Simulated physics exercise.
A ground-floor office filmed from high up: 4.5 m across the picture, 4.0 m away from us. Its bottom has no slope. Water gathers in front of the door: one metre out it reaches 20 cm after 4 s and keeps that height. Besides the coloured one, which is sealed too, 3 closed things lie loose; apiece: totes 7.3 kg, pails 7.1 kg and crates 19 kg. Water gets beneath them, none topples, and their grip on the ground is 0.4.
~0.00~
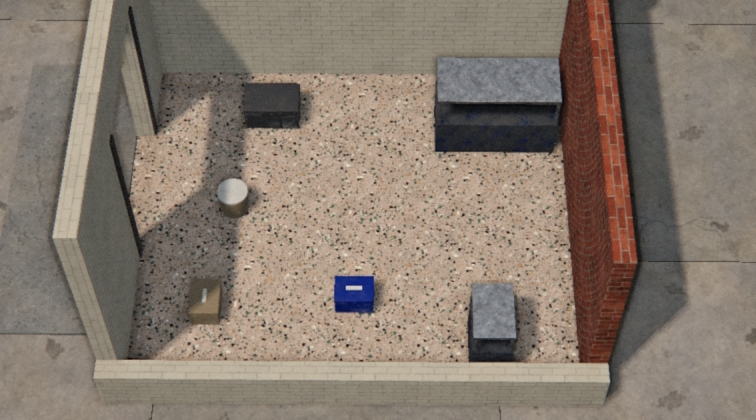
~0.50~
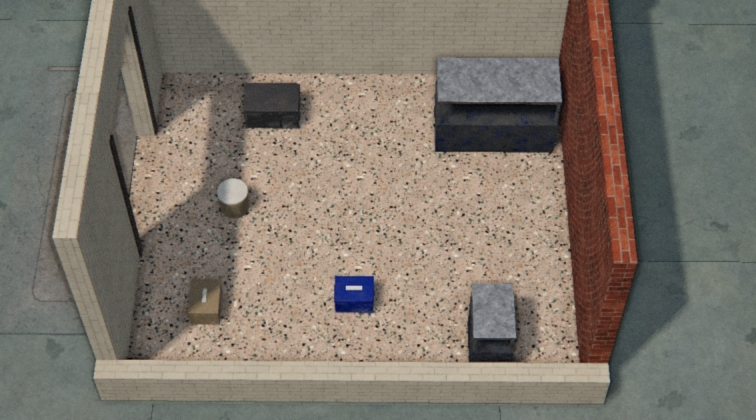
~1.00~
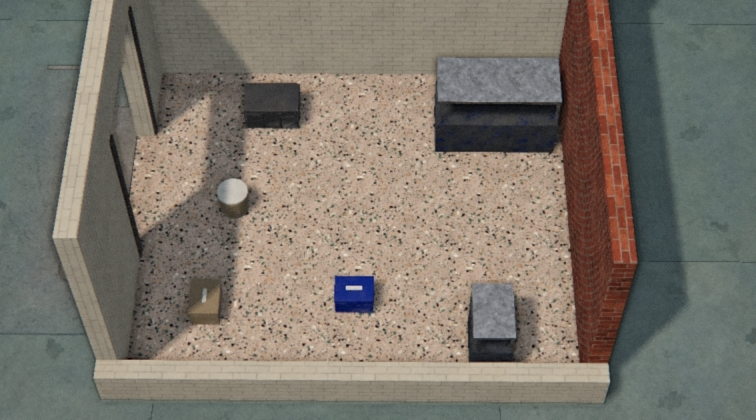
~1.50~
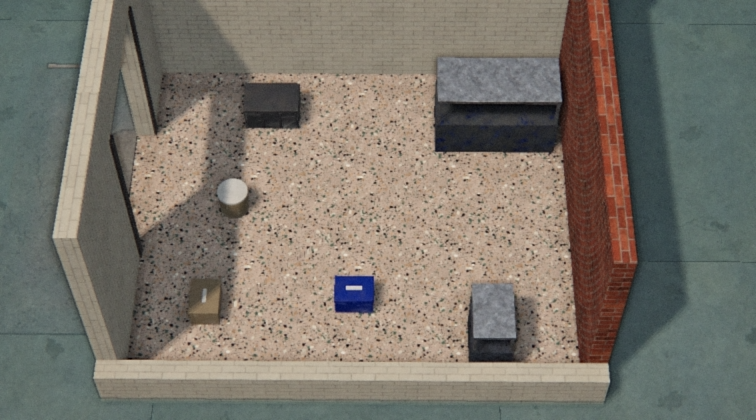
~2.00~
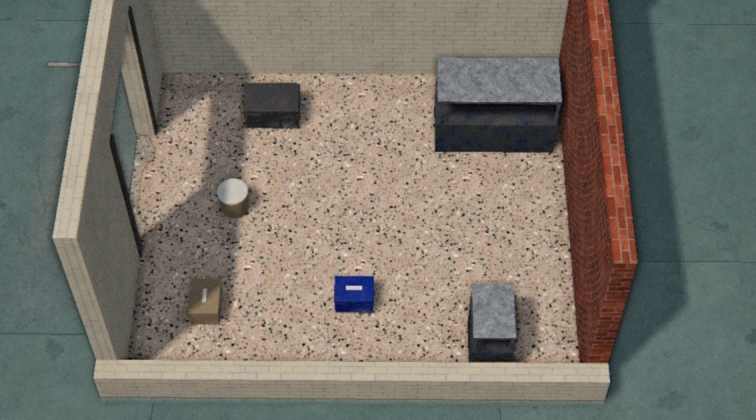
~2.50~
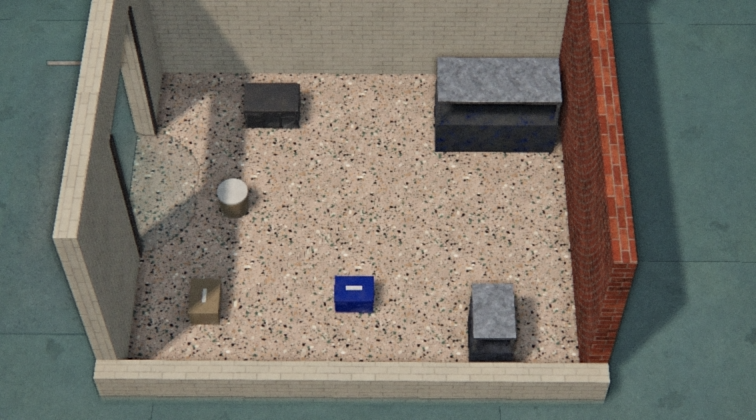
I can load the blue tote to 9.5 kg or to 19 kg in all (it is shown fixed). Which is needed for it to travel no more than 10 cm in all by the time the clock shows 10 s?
For it, only the larger load is enough.
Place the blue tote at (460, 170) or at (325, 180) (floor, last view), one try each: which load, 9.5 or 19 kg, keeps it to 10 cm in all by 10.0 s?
In turn: Only the larger holds; only the larger holds.
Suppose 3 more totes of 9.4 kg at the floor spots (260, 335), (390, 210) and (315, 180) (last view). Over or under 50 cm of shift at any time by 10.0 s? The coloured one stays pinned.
In turn: Under, over, more.
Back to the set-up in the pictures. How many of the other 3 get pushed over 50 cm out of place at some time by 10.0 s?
1 of them.
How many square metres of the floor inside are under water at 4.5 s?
Some 6.5 m2.
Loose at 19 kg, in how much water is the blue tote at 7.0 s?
About 5 cm.
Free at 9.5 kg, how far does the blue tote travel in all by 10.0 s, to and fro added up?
Some 100 cm in all.
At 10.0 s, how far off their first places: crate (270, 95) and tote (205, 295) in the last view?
In turn: 30 cm, 0 cm.
After 3.5 s the blue tote would be 0 cm from its start with 9.5 kg and 0 cm from its start with 19 kg; 0 cm of water round it then.
After 4.5 s the blue tote would be 0 cm from its start with 9.5 kg and 0 cm from its start with 19 kg; 1 cm of water round it then.
After 7.0 s the blue tote would be 46 cm from its start with 9.5 kg and 0 cm from its start with 19 kg; 5 cm of water round it then.
After 10.0 s the blue tote would be 89 cm from its start with 9.5 kg and 0 cm from its start with 19 kg; 8 cm of water round it then.
